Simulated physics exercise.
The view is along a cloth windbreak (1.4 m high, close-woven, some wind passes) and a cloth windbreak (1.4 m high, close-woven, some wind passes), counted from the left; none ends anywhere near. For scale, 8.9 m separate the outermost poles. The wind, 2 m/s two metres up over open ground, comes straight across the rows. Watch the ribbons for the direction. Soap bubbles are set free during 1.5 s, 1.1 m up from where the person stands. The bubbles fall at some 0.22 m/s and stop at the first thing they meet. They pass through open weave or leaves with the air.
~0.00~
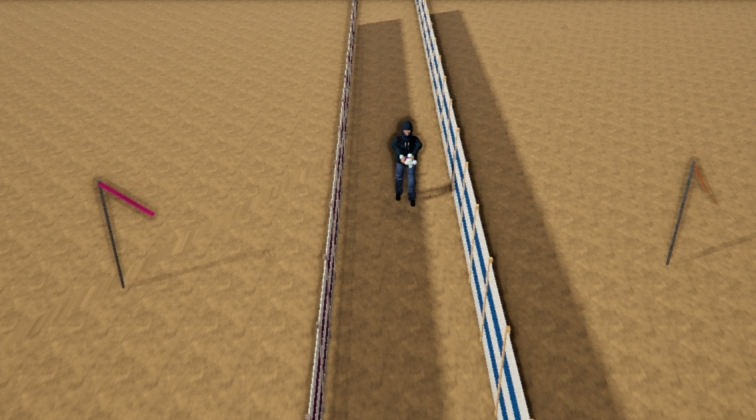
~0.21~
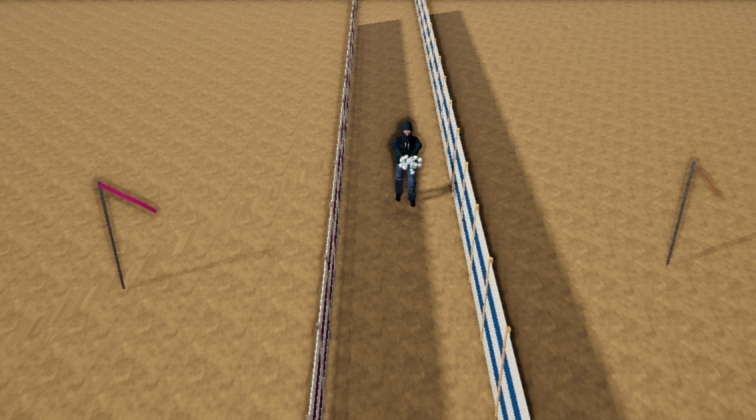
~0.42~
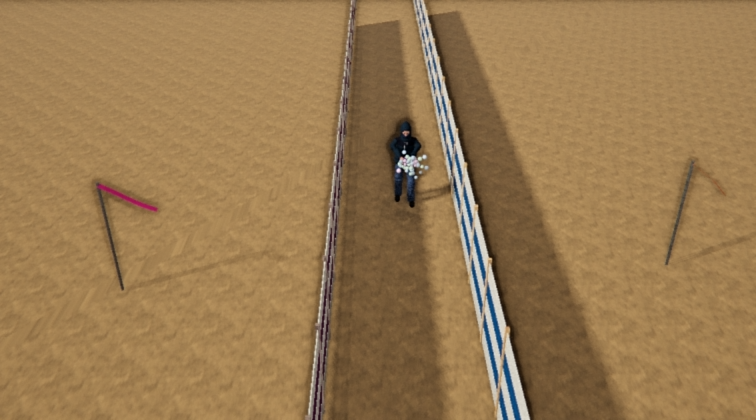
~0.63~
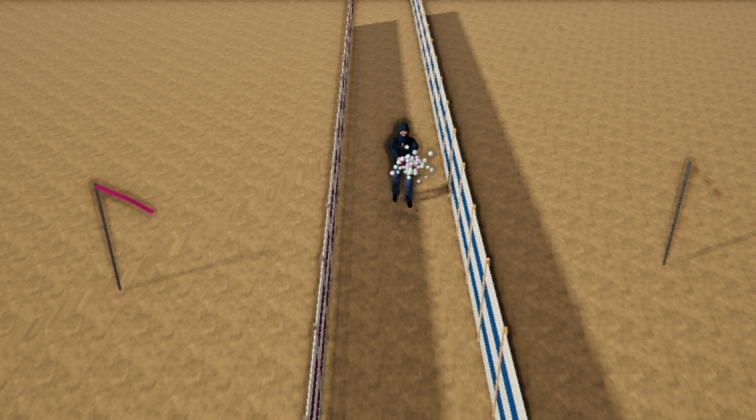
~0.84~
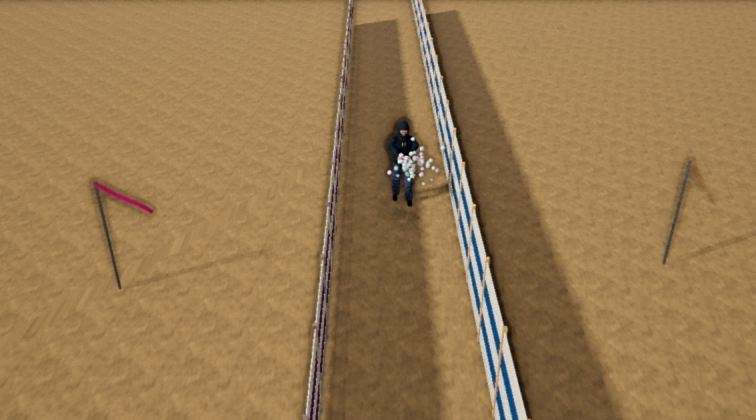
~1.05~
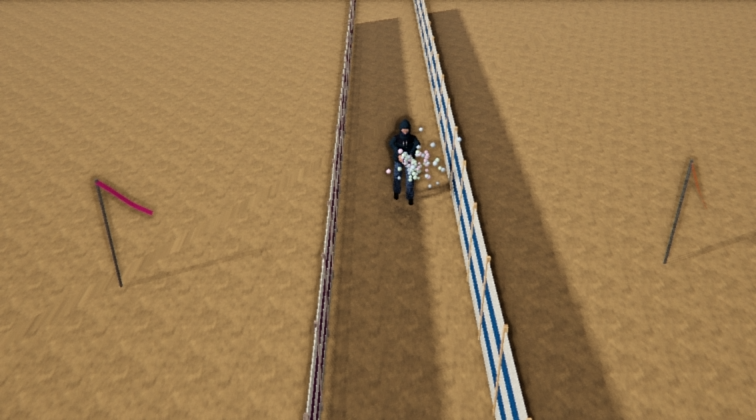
A dark-clothed figure stood between two long cloth windbreaks on sandy ground as a small white cluster of bubbles appeared at its waist and spread, mostly rightward, while a pink ribbon fluttered at left.
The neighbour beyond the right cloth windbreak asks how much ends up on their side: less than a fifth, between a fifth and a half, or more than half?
The share that finishes beyond it is over half.
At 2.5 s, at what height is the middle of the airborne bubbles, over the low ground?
Roughly 1.0 m up.
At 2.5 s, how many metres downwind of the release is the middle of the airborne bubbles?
Roughly 0.5 m.
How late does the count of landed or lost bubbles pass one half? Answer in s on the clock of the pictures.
At about 9.5 s.
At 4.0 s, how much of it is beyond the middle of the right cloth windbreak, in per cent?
Some 55 per cent.
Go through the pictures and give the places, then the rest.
The left ribbon ends at (154, 215), leaning 55 degrees to the right and the bubbles in the air span x = 400 to 415 around y = 160, in the first picture.
The right ribbon ends at (723, 198), leaning 45 degrees to the right and the bubbles in the air span x = 400 to 415 around y = 165, in the second picture.
The left ribbon ends at (157, 210), leaning 60 degrees to the right, the bubbles in the air span x = 400 to 420 around y = 165 and the top of the right cloth windbreak crosses (461, 149), in the third picture.
The bubbles in the air span x = 400 to 425 around y = 165, in the fourth picture.
The left ribbon ends at (153, 213), leaning 55 degrees to the right and the bubbles in the air span x = 400 to 430 around y = 165, in the fifth picture.
The right ribbon ends at (706, 208), leaning 25 degrees to the right, the bubbles in the air span x = 400 to 440 around y = 165 and the top of the right cloth windbreak crosses (460, 147), in the sixth picture.
After 2.5 s, 0 % is no longer flying here, and 16 % is beyond the right cloth windbreak; the middle of what still flies is 1.0 m above the low ground, near (437, 166).
After 4.0 s, 3 % is no longer flying here, and 57 % is beyond the right cloth windbreak; the middle of what still flies is 0.9 m above the low ground, near (464, 172).
After 8.0 s, 40 % is no longer flying here, and 90 % is beyond the right cloth windbreak; the middle of what still flies is 0.9 m above the low ground, near (523, 172).
After 20.0 s, 88 % is no longer flying here, and 93 % is beyond the right cloth windbreak.
After 45.0 s, 100 % is no longer flying here, and 93 % is beyond the right cloth windbreak.
